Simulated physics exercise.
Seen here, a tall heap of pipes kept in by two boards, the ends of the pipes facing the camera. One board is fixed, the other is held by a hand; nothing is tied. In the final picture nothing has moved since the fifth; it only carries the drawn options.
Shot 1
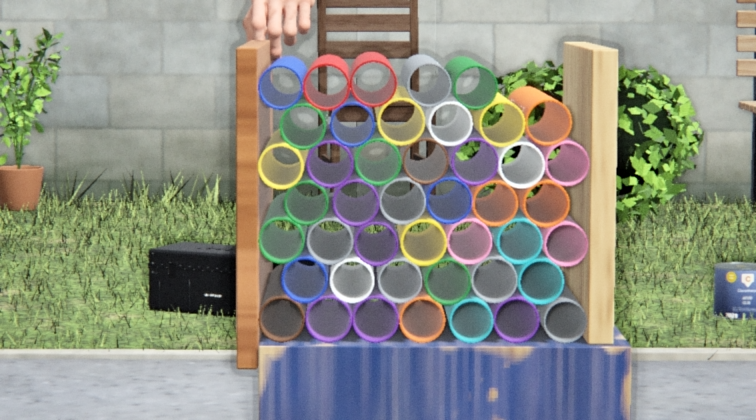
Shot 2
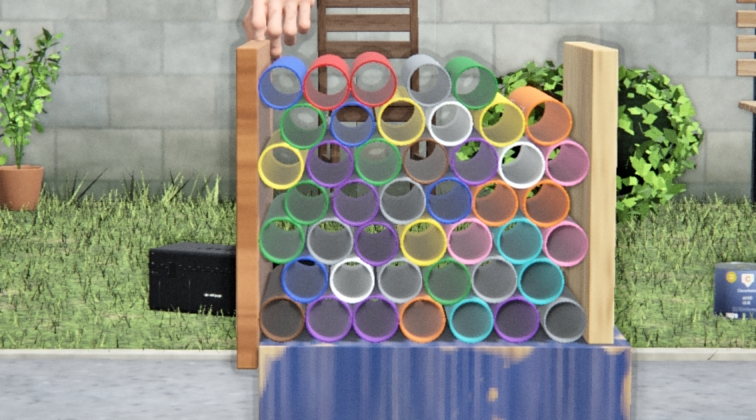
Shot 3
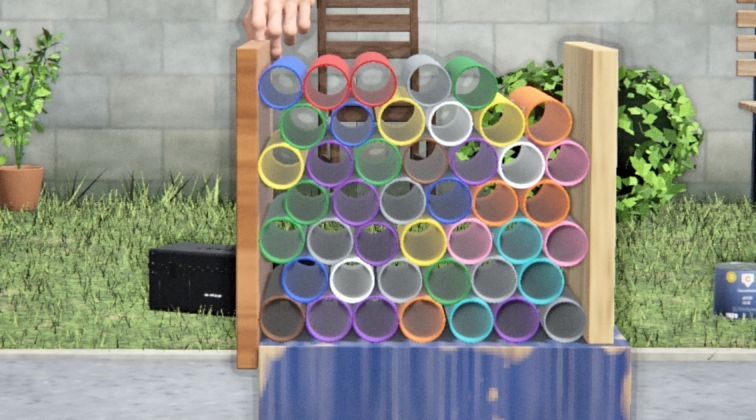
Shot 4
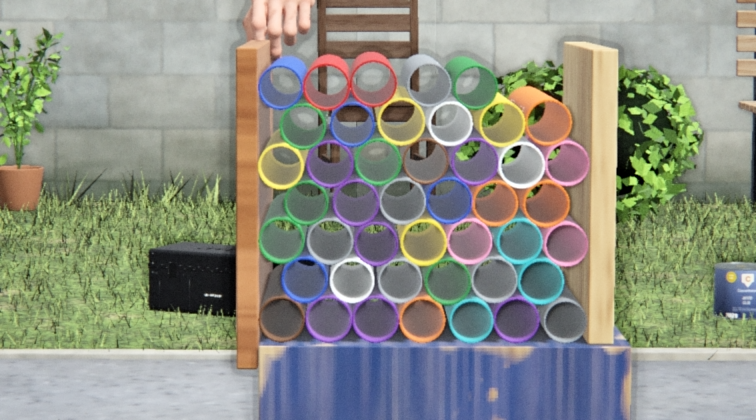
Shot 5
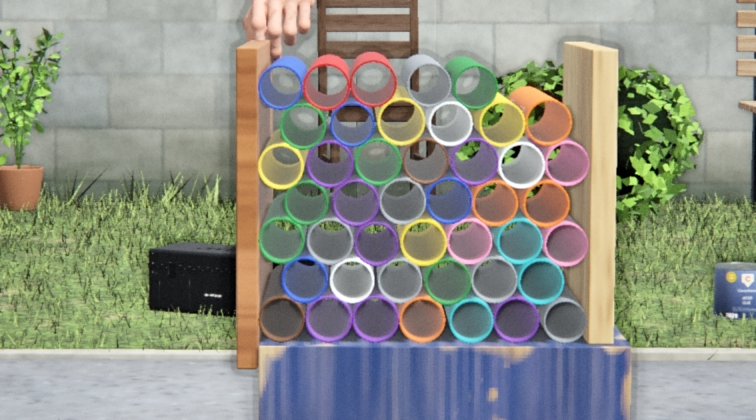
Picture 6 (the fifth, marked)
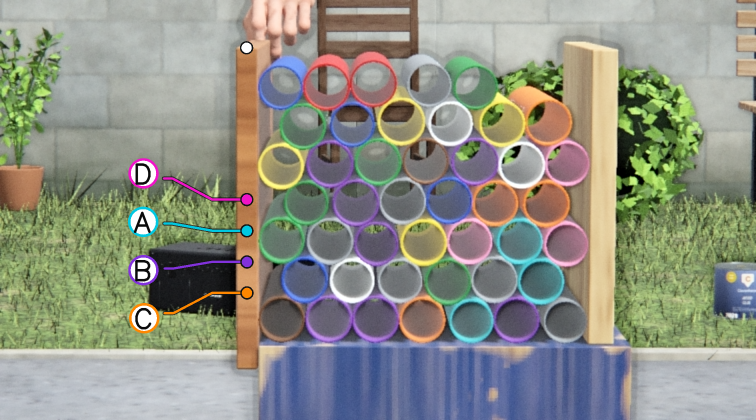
In the video, a tall stack of colourful pipes sits between two upright wooden boards on a worn blue base, open ends facing the camera. A hand rests at the top of the left board, and nothing visibly moves.
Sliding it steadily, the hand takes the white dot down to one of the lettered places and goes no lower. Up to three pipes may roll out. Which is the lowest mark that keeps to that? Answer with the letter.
Down to D.
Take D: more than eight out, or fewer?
At D, fewer than eight.
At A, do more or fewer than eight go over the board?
Fewer than eight.
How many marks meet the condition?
One of the four.
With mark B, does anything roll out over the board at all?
At B: Yes.
On the marked copy, A at (246, 231); B at (246, 262); C at (247, 293); D at (246, 199); the white dot at (246, 47).
With D. Early on, top of the board (258, 119).
Further on, top of the board (258, 197).
At the end, top of the board (258, 199), one out over the board.
As for the rest, A four out over the board; B four out over the board; C more than three out over the board.
